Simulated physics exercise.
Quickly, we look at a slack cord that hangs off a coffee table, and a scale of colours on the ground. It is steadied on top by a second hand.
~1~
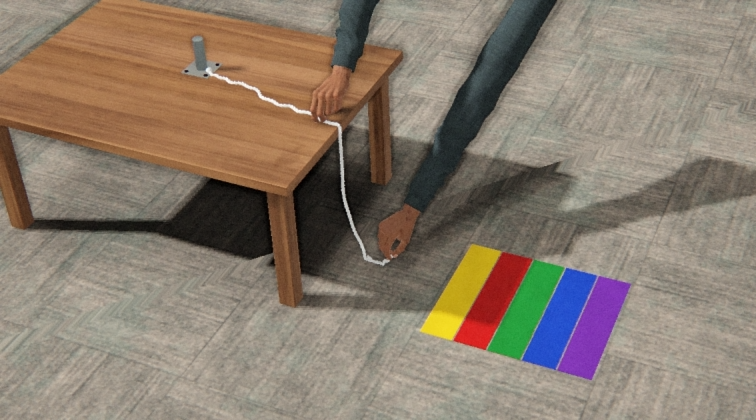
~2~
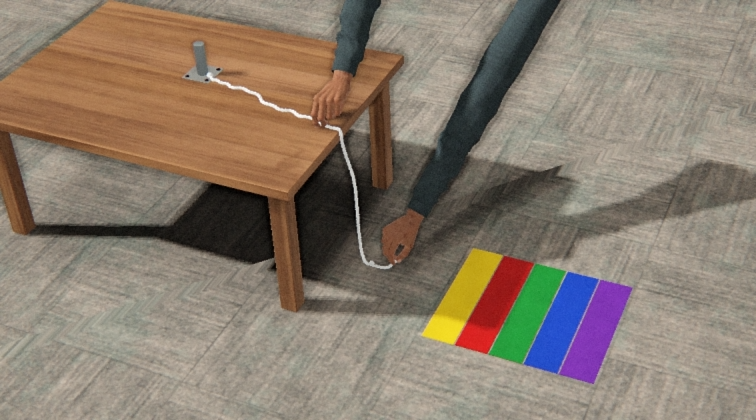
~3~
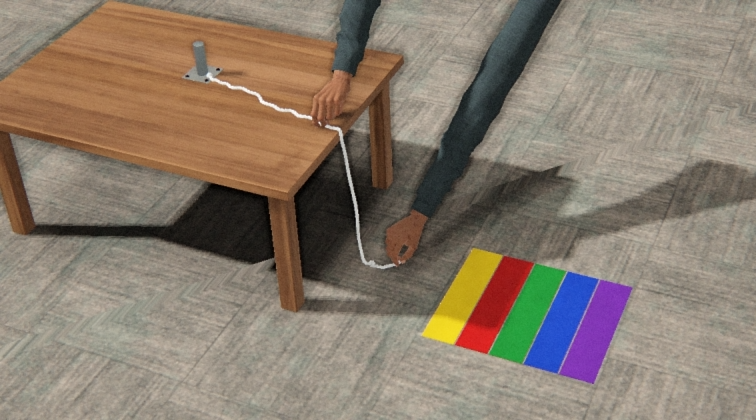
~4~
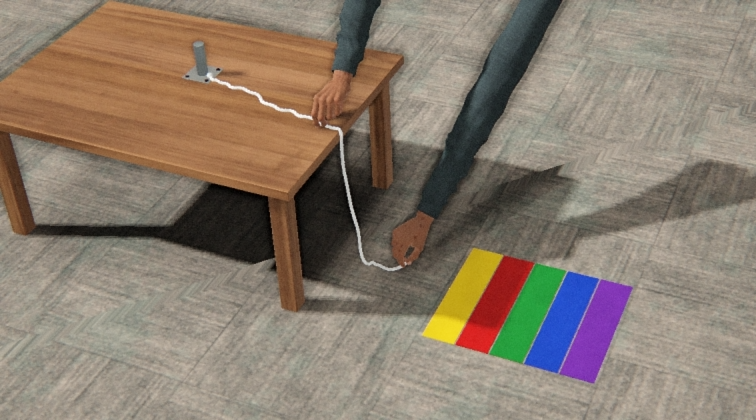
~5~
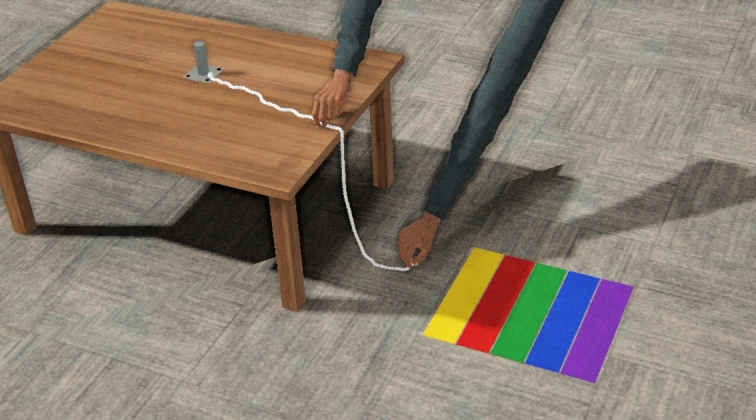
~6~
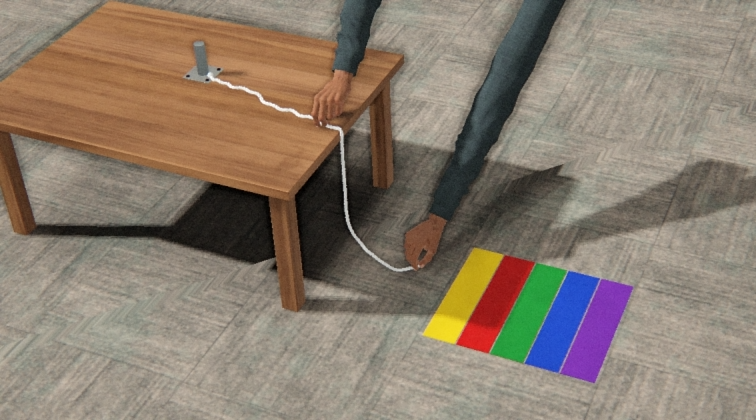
A hand pressing a slack white cord on a wooden coffee table while the other draws its end slowly right above the floor.
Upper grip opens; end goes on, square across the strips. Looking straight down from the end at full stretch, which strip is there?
The red strip is there.
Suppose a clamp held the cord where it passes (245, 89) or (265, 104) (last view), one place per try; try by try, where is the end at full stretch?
(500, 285); (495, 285).
Soon after, end near (444, 273); short of the strips.
Then, end near (482, 282); over yellow.
At full stretch, end near (504, 288); over red. It gets as far as the red strip.
